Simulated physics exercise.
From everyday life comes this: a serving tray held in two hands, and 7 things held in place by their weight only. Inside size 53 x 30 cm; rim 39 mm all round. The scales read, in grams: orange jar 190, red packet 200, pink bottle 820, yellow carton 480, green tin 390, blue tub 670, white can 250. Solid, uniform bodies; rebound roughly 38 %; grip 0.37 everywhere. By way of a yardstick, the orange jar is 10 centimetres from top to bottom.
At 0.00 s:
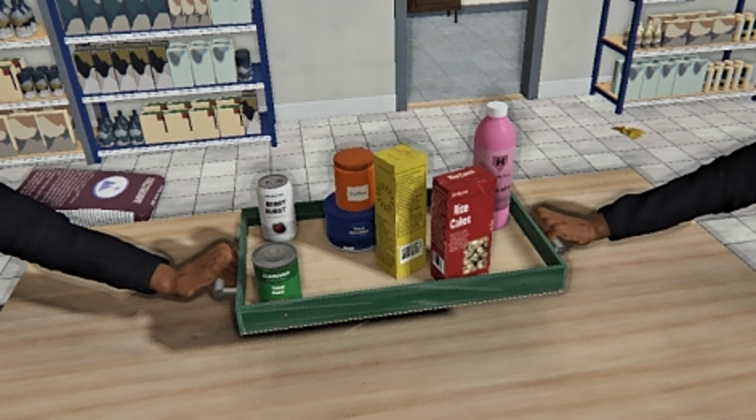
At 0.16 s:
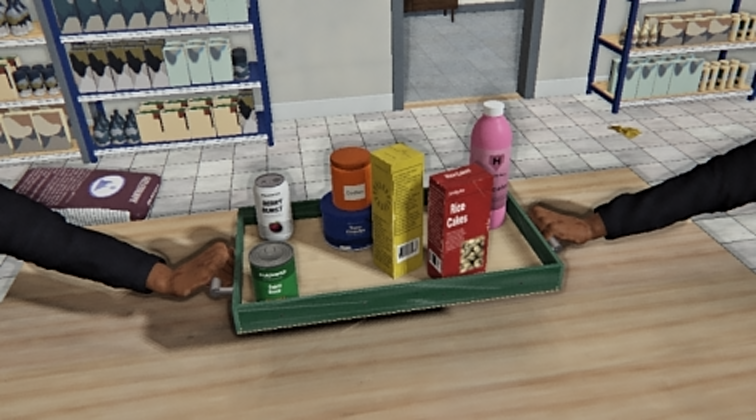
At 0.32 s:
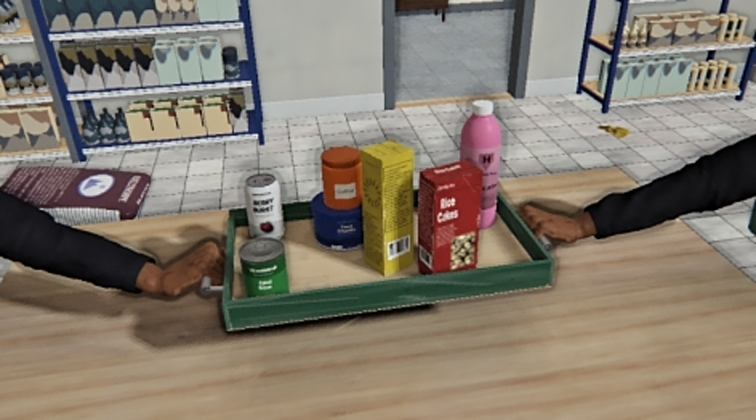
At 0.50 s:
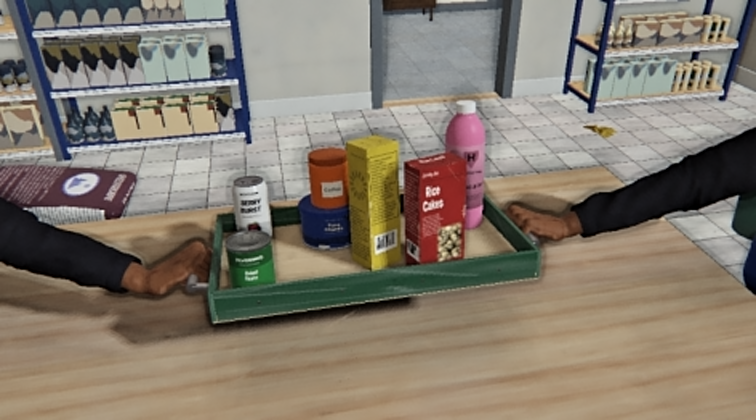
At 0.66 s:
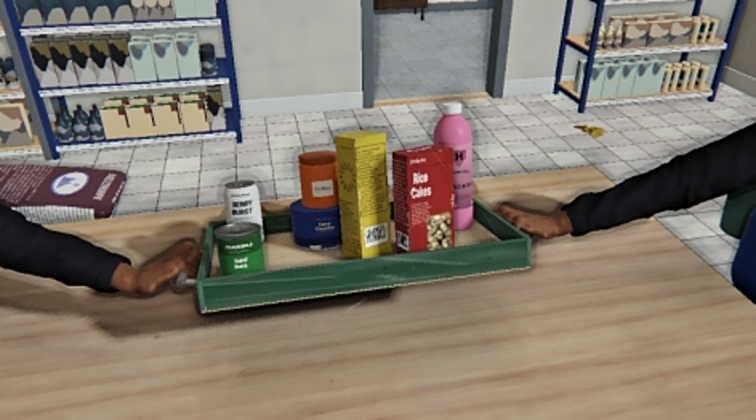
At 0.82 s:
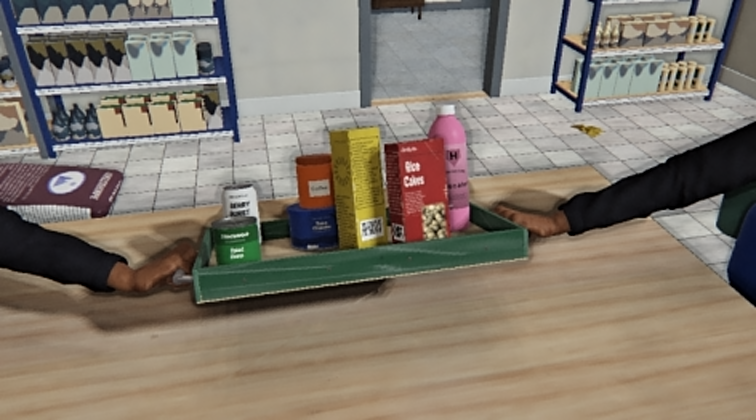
We see two hands holding a green-rimmed tray of cans, tubs, cartons and a pink bottle above a wooden table; the tray shifts slightly left, then gradually tilts with its far edge down while the items stay in place.
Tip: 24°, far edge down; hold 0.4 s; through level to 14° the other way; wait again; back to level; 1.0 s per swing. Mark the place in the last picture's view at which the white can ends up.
(239, 201).
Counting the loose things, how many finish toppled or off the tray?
I get 4.
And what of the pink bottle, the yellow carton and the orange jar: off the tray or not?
Afterwards, the pink bottle leaves its support, the yellow carton leaves its support, and the orange jar leaves its support.
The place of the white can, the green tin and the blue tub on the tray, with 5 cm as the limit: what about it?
First, the white can stays in its position; second, the green tin is moved away; third, the blue tub stays in its position.
By 1.32 s, tilt 24°, far edge down; orange jar and pink bottle now off the tray; white can 2 cm from its spot near (242, 220); red packet on its side.
By 2.02 s, tilt 4°, far edge down; yellow carton now off the tray; white can 2 cm from its spot near (240, 203); red packet on its side.
When it is over (4.4 s), off the tray, orange jar, pink bottle and yellow carton; lying over on the tray, red packet; not toppled but over 5 cm from the start, green tin; the other 2 within 5 cm of the start. End places, in pixels of the last picture, white can near (239, 201).
